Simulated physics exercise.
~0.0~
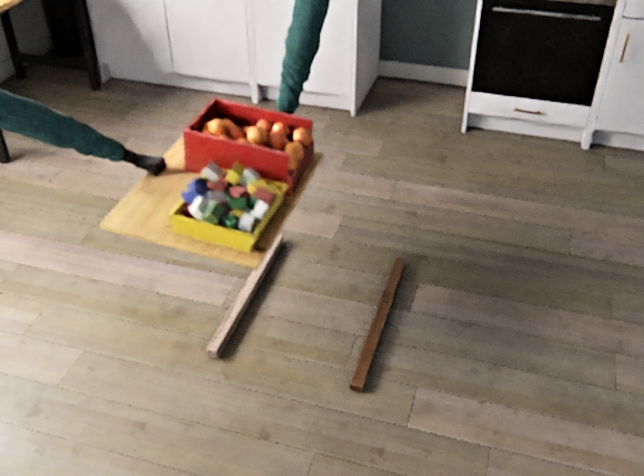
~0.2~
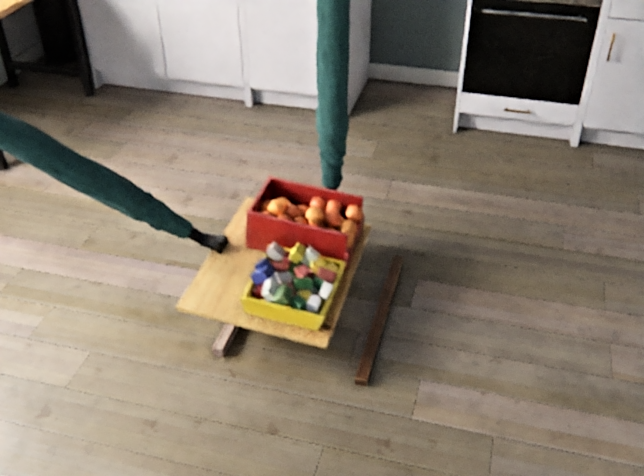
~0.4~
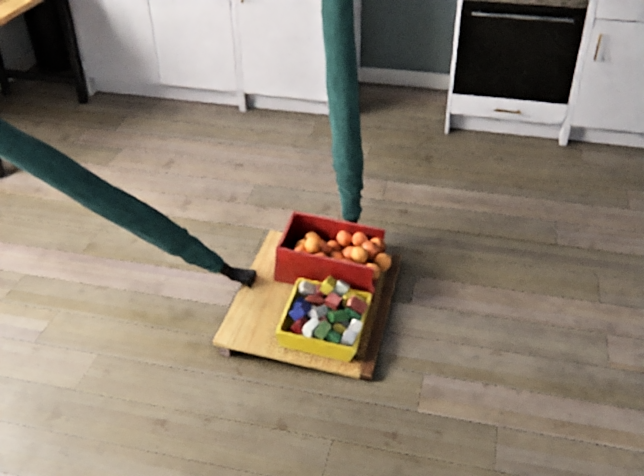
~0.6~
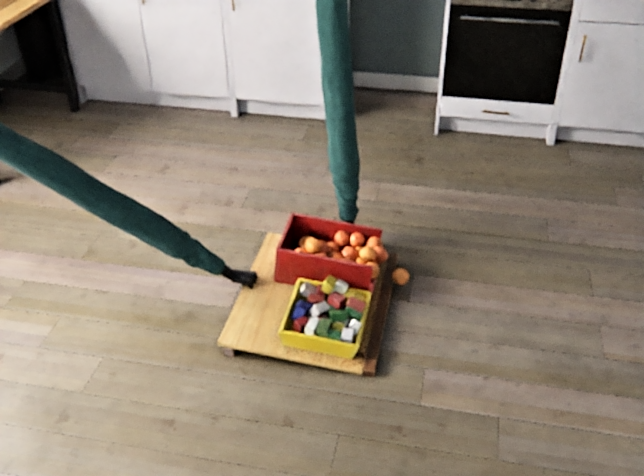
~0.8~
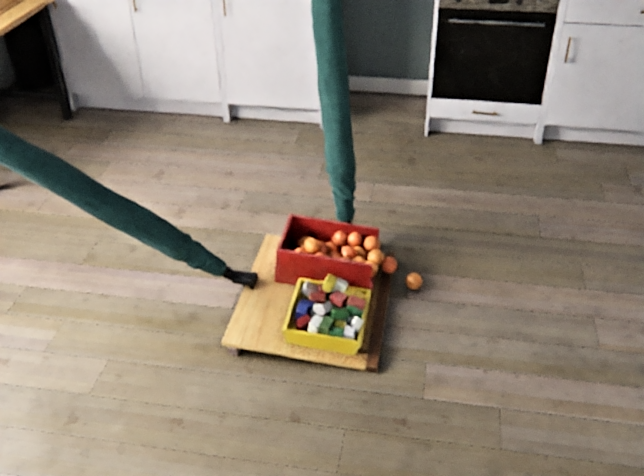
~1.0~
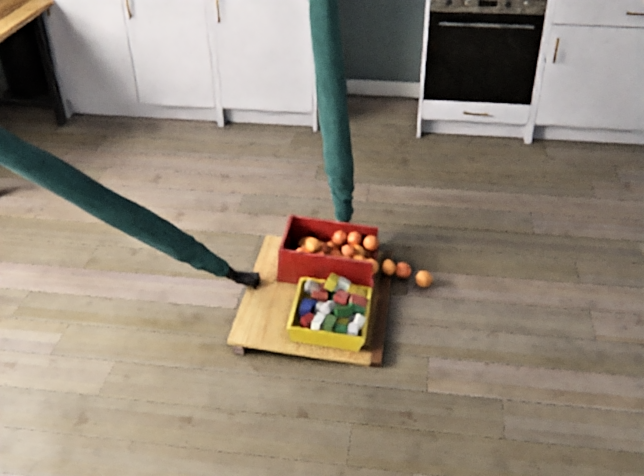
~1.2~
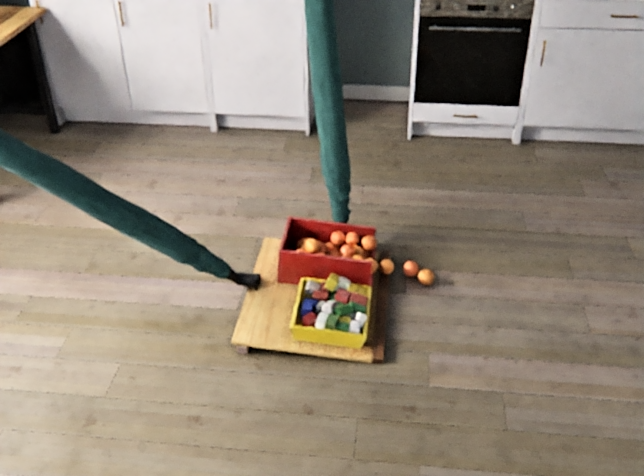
A wooden board carrying a red tray of oranges and a yellow tray of toy bricks was lowered rightward by two green-sleeved arms onto strips on the floor, and three oranges spilled out to the right while the bricks stayed in.
